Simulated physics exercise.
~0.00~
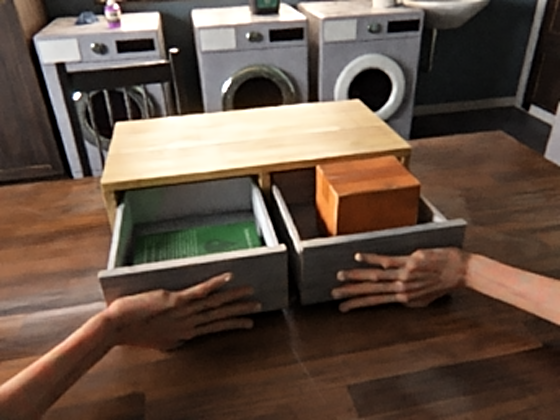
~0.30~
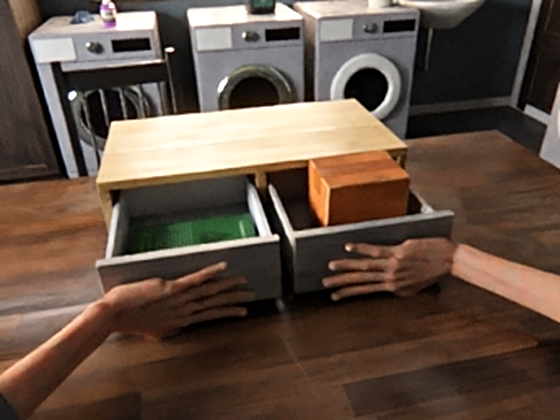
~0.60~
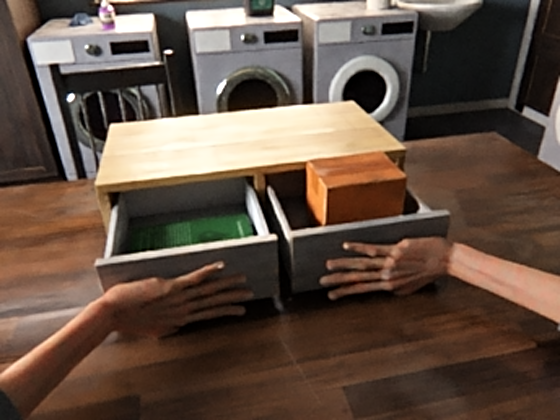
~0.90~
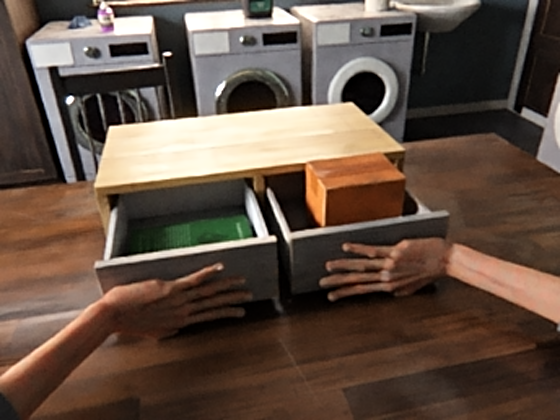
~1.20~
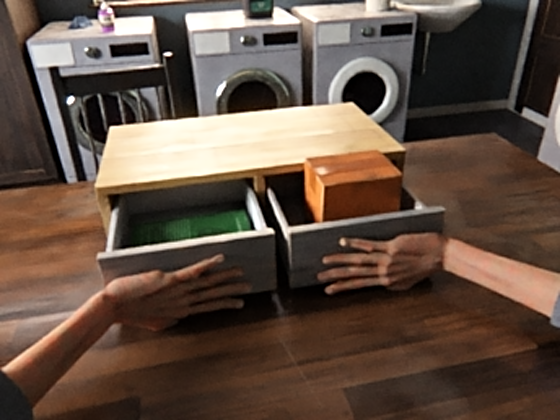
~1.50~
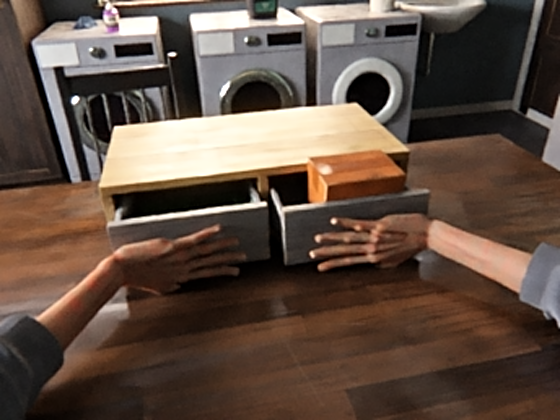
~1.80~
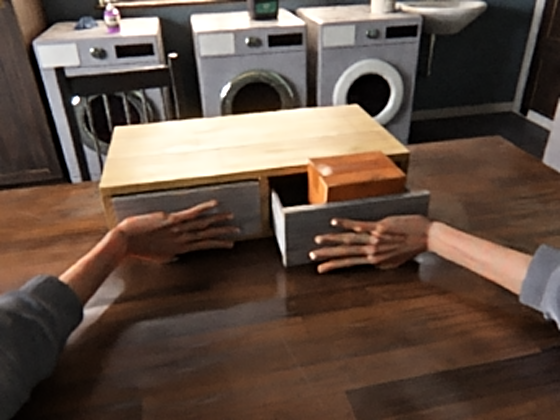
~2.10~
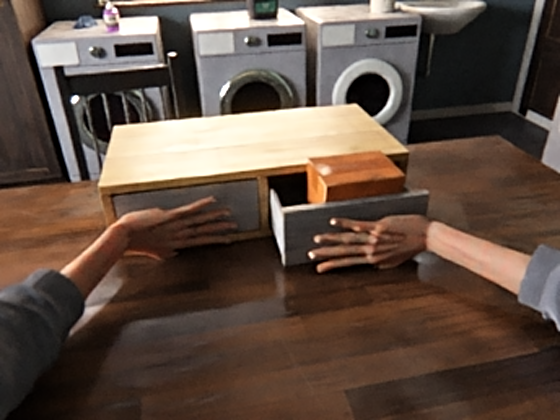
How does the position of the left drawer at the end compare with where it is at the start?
At the start the left drawer is pulled well out toward the viewer, with the green packet showing inside. By the end it has been pushed back into the chest and sits shut, flush with the front.
